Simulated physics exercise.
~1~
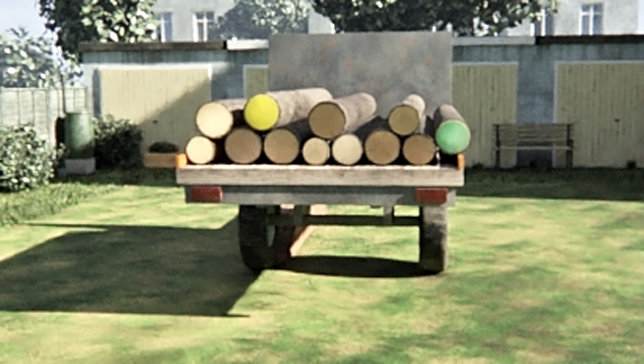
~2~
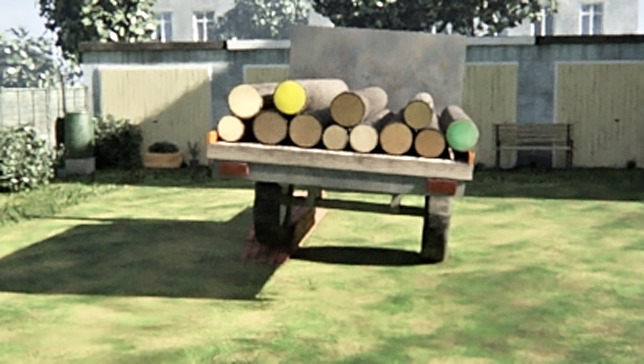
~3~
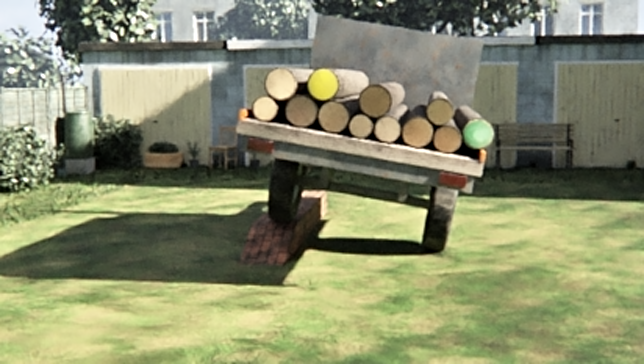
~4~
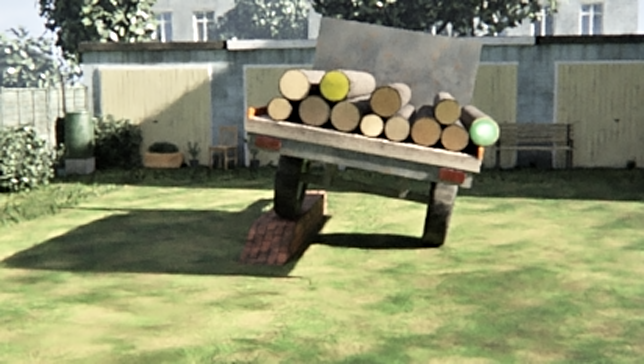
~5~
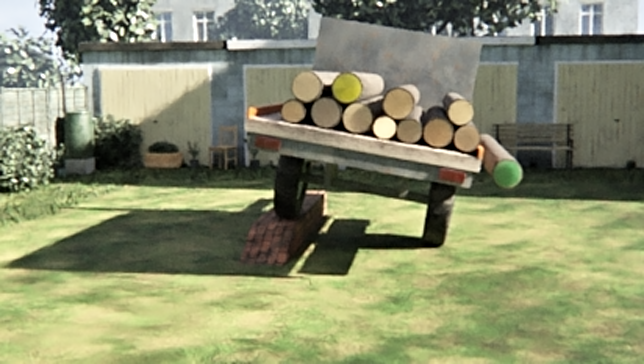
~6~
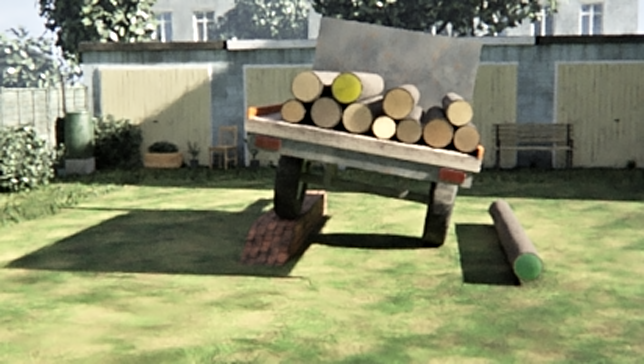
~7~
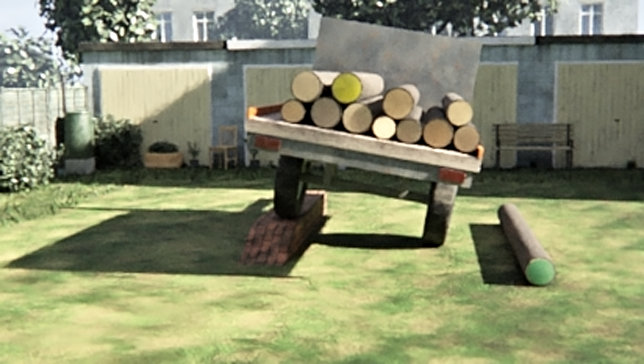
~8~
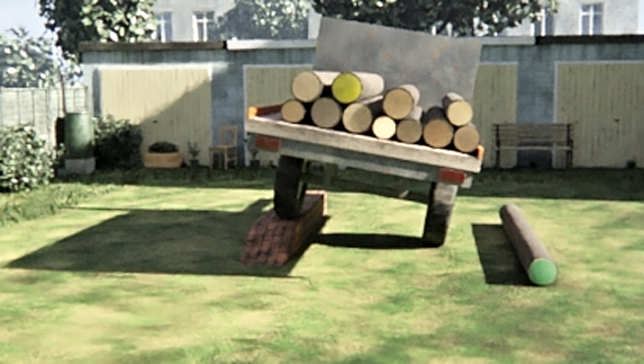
Log-laden trailer tilting as its left wheel climbs a brick ramp, the green-ended log rolling off right onto grass, yellow-ended one staying aboard.
